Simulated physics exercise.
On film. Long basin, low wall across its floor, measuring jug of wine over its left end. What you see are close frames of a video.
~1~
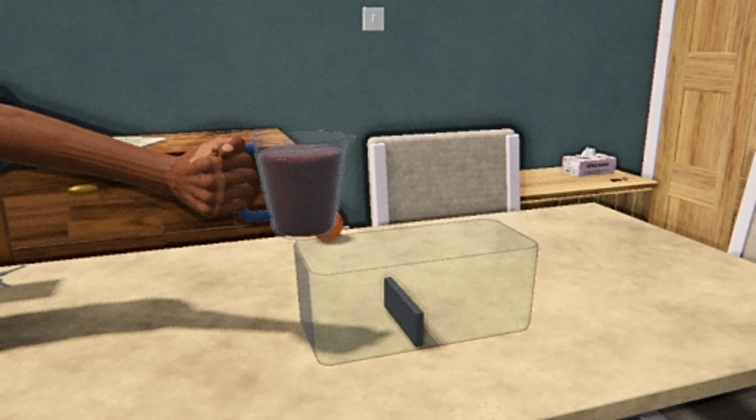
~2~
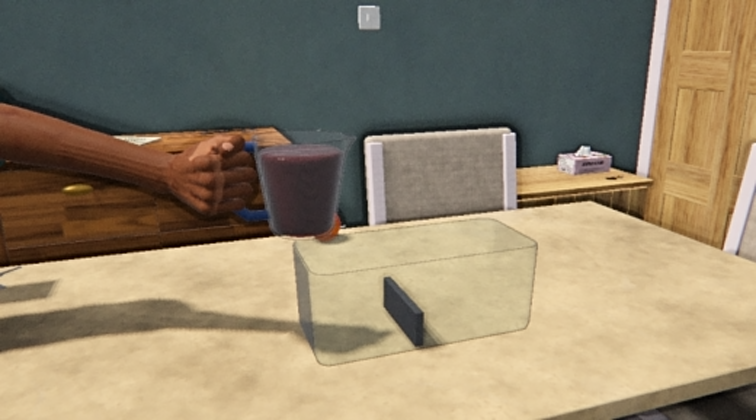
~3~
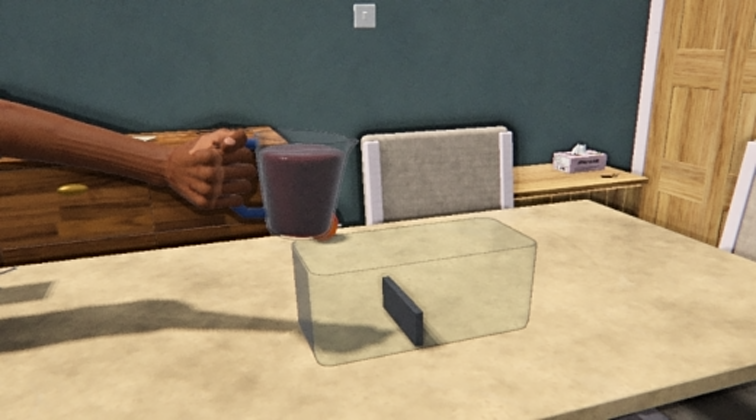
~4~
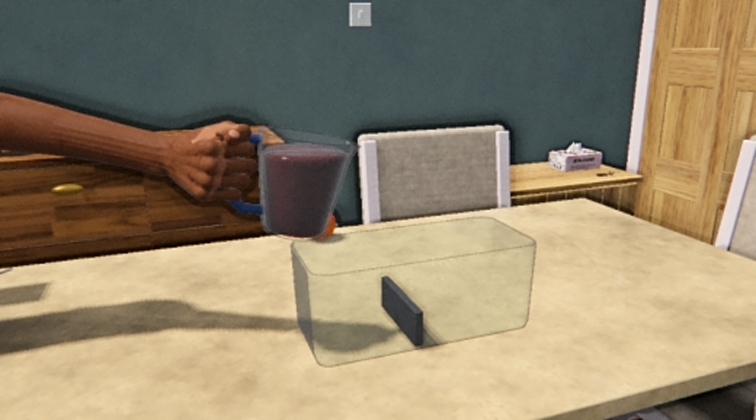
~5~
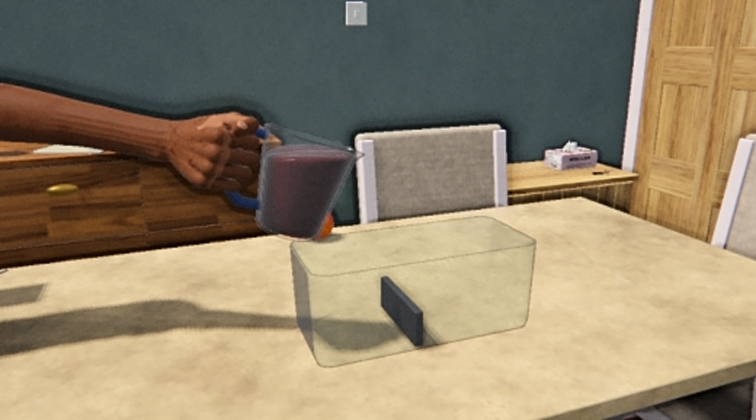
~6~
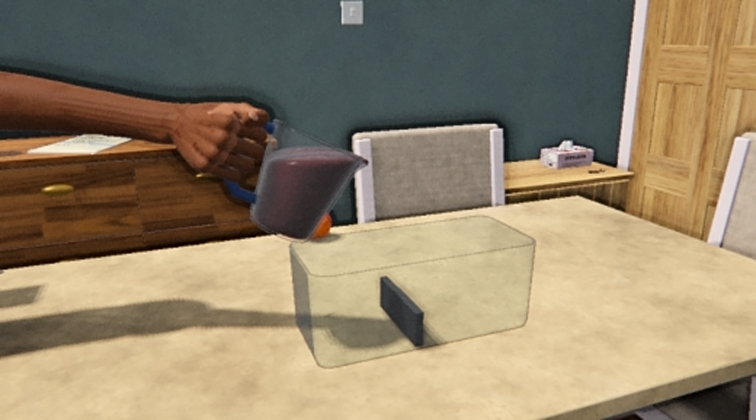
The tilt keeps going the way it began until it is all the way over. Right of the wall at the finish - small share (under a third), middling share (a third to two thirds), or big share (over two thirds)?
Middling.
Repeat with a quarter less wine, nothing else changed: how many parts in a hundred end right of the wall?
30 per cent or so.
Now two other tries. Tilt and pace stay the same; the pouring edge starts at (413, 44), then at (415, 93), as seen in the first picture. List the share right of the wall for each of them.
In order: Close to 95 and 95 percent.
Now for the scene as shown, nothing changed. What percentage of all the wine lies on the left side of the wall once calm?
About 50 percent.
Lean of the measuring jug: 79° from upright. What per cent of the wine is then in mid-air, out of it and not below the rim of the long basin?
That comes to near 20 percent.
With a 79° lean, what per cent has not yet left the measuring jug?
I'd put it at some 60 in a hundred.
A moment on, the measuring jug is tipped on its side and 61 per cent is still to pour, 4 is left of the wall and 16 right of it.
Next, the measuring jug is tipped on its side and 19 per cent is still to pour, 30 is left of the wall and 42 right of it.
Then the measuring jug is tipped on its side and 3 per cent is still to pour, 46 is left of the wall and 49 right of it.
Later the measuring jug is tipped on its side and 0 per cent is still to pour, 50 is left of the wall and 49 right of it.
Finally, 51 per cent lies left of the wall, 49 right of it and 0 outside.
